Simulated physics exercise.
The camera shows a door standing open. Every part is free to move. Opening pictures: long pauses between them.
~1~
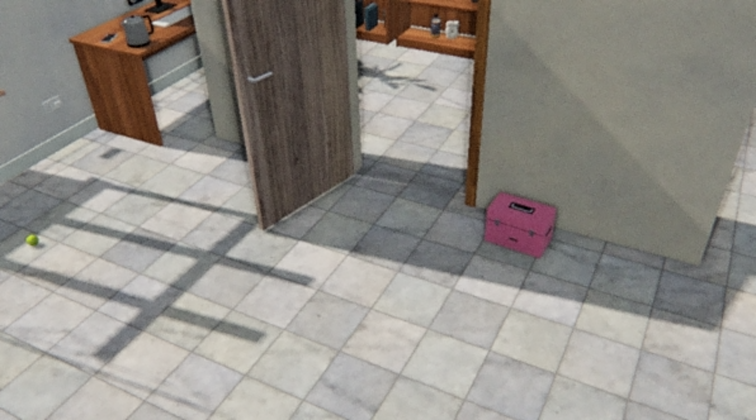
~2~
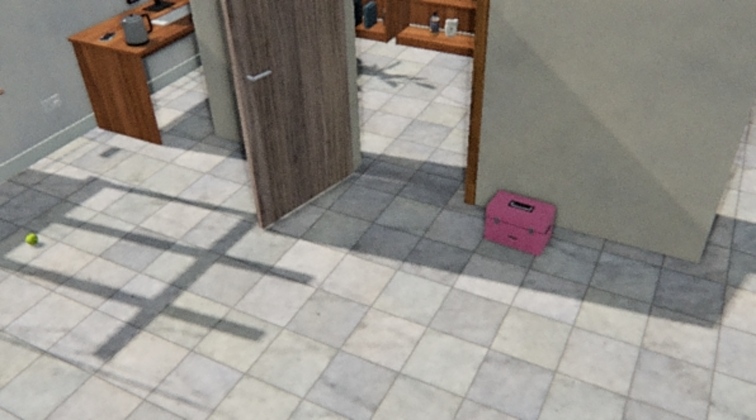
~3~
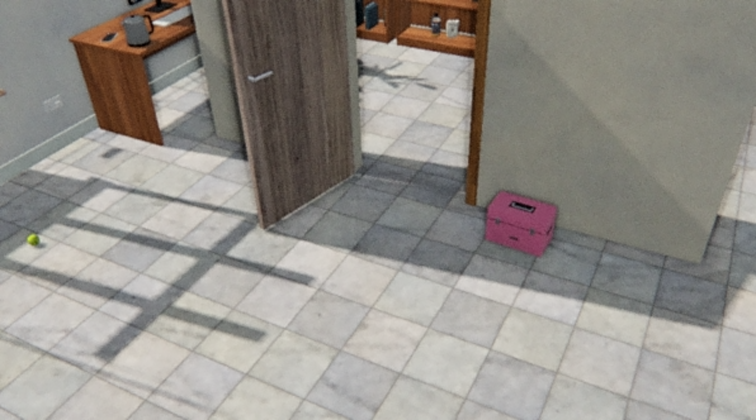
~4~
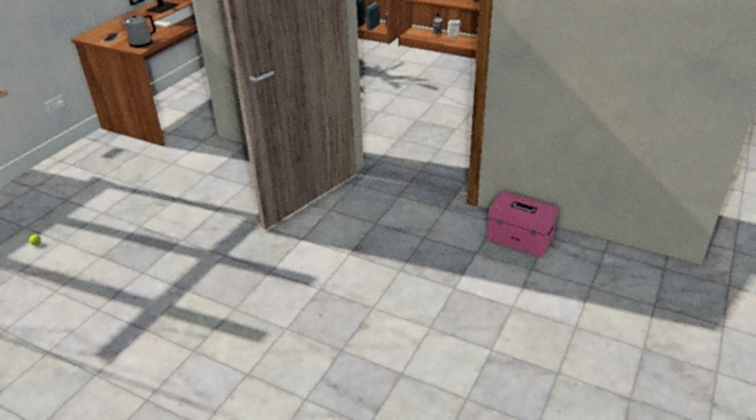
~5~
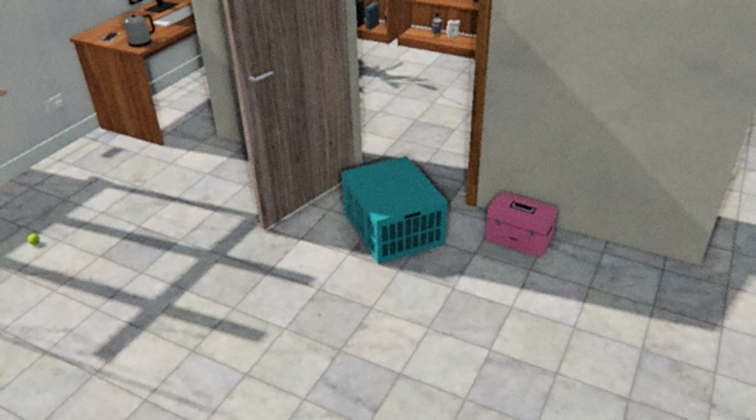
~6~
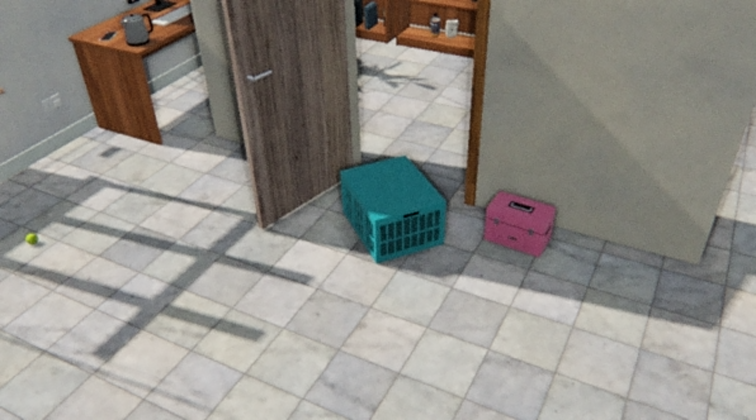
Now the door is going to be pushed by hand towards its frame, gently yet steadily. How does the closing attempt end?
It ends with the door caught before the frame.
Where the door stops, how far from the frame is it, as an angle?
About 70°.
Then, 0.80 s after the last picture, open by 91°.
Then, 1.20 s after the last picture, open by 77°.
At rest, open by 68°; both in place. Seen from the same camera at the end, turquoise chest near (395, 208).
